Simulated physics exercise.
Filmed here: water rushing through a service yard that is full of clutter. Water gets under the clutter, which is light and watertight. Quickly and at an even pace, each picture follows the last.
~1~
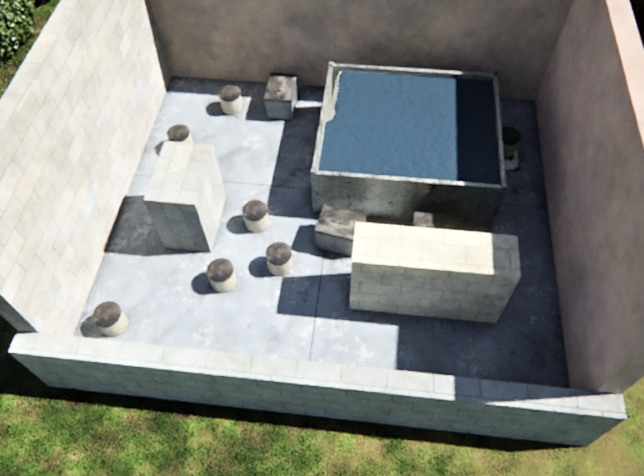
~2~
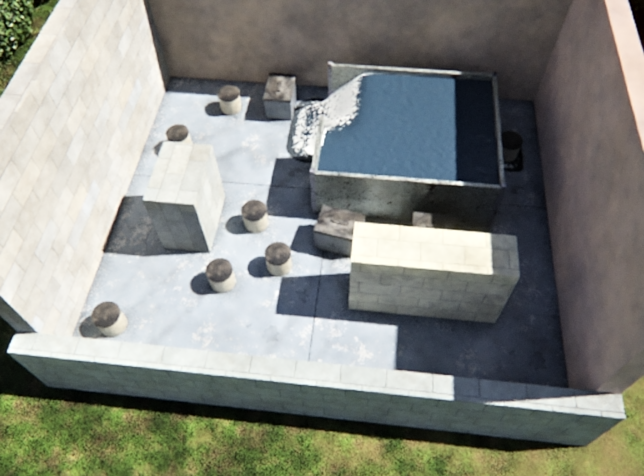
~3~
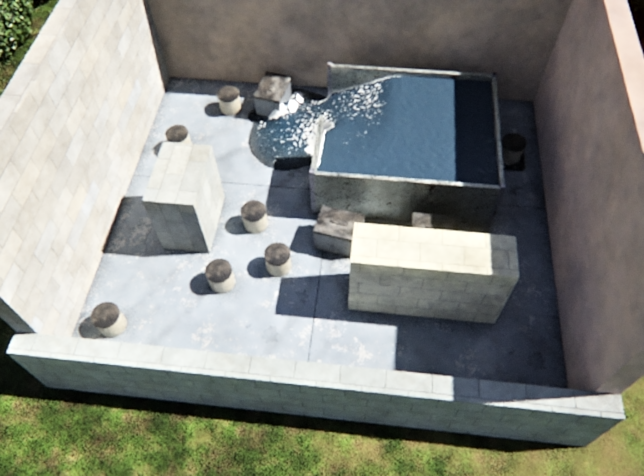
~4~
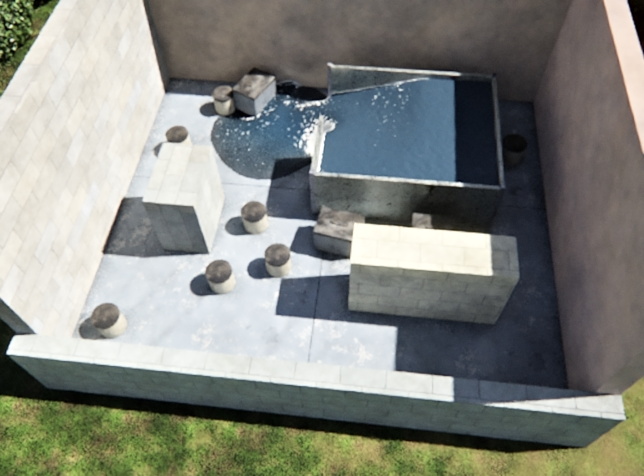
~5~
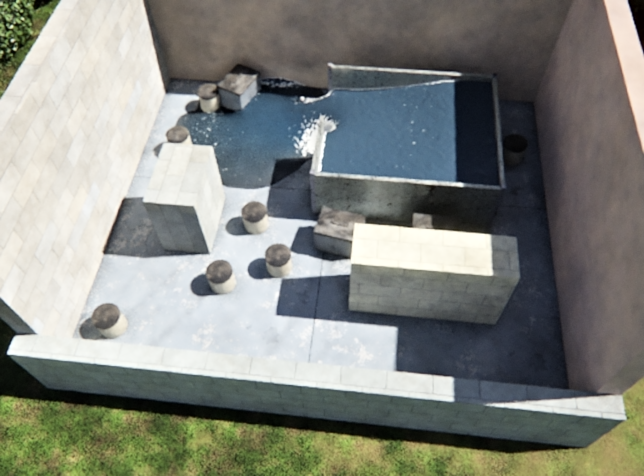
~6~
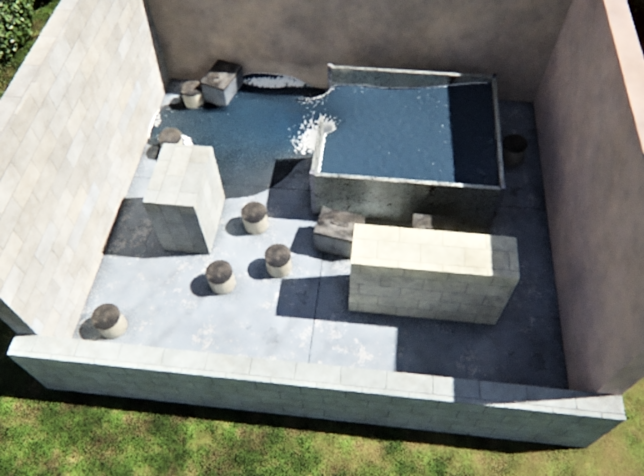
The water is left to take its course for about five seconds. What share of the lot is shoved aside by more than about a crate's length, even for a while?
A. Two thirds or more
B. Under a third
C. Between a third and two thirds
The answer is C.
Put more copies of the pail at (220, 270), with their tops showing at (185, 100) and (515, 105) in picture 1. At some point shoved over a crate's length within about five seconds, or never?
Result by copy: Covered it; didn't cover it.
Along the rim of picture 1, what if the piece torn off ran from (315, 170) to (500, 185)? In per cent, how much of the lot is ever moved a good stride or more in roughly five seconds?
Estimate: Some 80 per cent.
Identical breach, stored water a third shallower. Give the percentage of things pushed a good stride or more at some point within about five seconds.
40 per cent or so.
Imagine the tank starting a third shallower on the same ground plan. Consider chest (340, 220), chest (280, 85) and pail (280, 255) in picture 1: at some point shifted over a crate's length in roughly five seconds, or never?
Note, in sequence: Within that / past that mark / within that.
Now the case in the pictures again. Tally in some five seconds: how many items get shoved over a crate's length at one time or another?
The total is 5.
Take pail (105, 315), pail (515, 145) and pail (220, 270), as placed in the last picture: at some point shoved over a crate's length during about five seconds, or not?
Object by object as listed: Travels that far, falls short and falls short.
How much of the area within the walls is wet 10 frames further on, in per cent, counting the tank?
45 %.
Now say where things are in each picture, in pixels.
A chest at (281, 86), on the bottom; a pail at (229, 93), on the bottom; 0 of 10 have shifted, in the first frame.
A chest at (280, 86), on the bottom; a pail at (228, 93), on the bottom; 1 of 10 have shifted, in the second frame.
A chest at (273, 86) rests on the ground, close to its start; a pail at (228, 93), on the bottom; 2 of 10 have shifted, in the third frame.
A chest at (254, 82), on the bottom, a stride from its start; a pail at (223, 93), on the bottom, close to its start; 3 of 10 have shifted, in the fourth frame.
A chest at (239, 79), on the bottom, a stride from its start; a pail at (208, 91), on the bottom, a stride from its start; 3 of 10 have shifted, in the fifth frame.
A chest at (221, 74) rests on the ground, a stride from its start; a pail at (191, 88) rests on the ground, a stride from its start; 4 of 10 have shifted, in the sixth frame.
A moment on, 3 of 10 are well off their spots; 3 afloat.
Next, 3 of 10 are well off their spots; 3 afloat.
Later, 4 of 10 are well off their spots; 3 afloat.
In the end, 5 of 10 are well off their spots, and 5 have been at some point; 7 afloat.
